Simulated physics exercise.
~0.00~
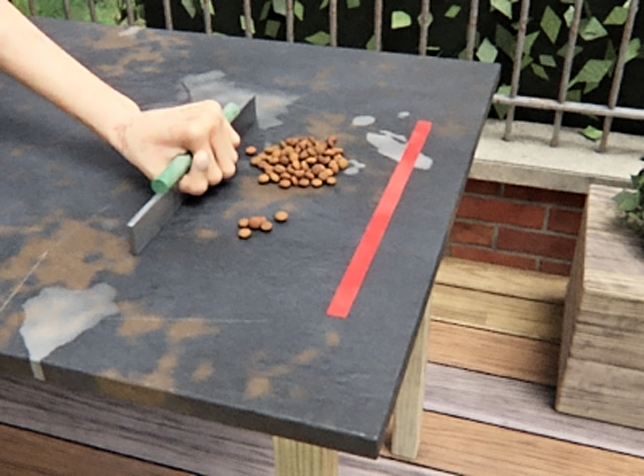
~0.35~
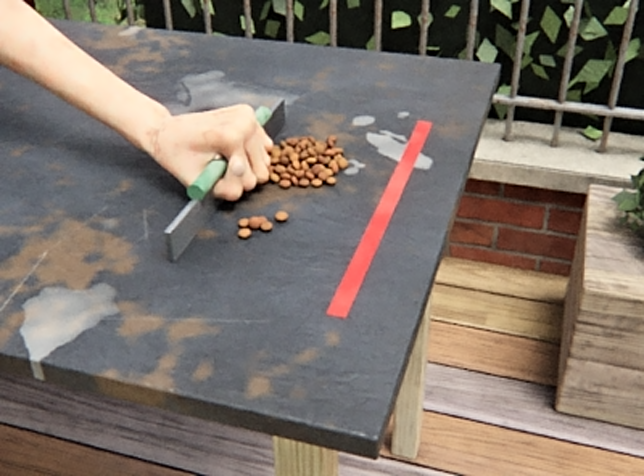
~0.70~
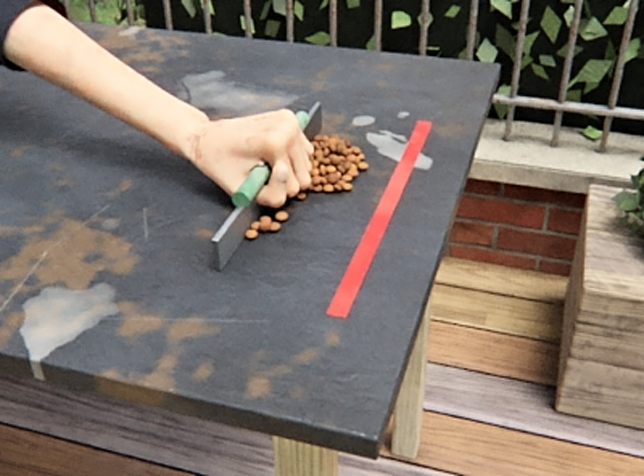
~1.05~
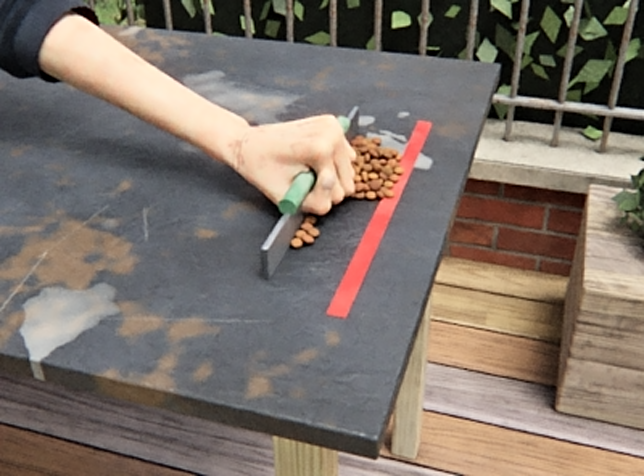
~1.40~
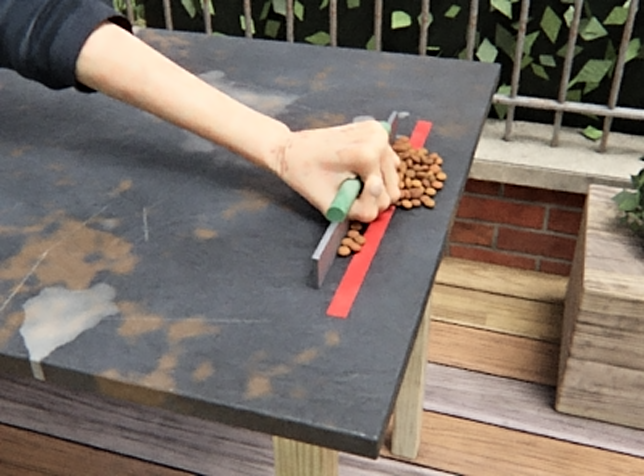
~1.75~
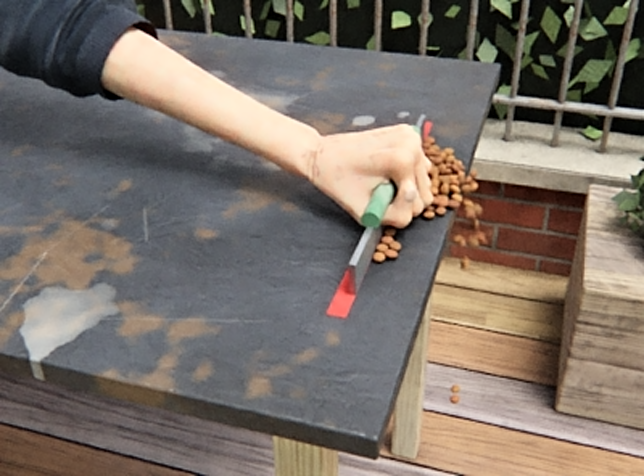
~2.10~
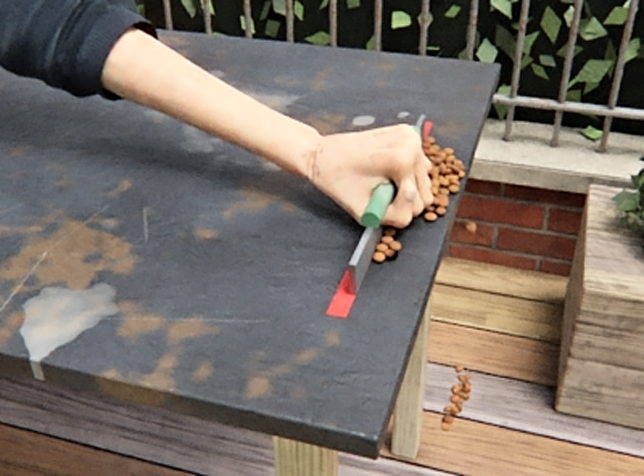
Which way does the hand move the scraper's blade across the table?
The hand moves the blade to the right, toward the red tape.
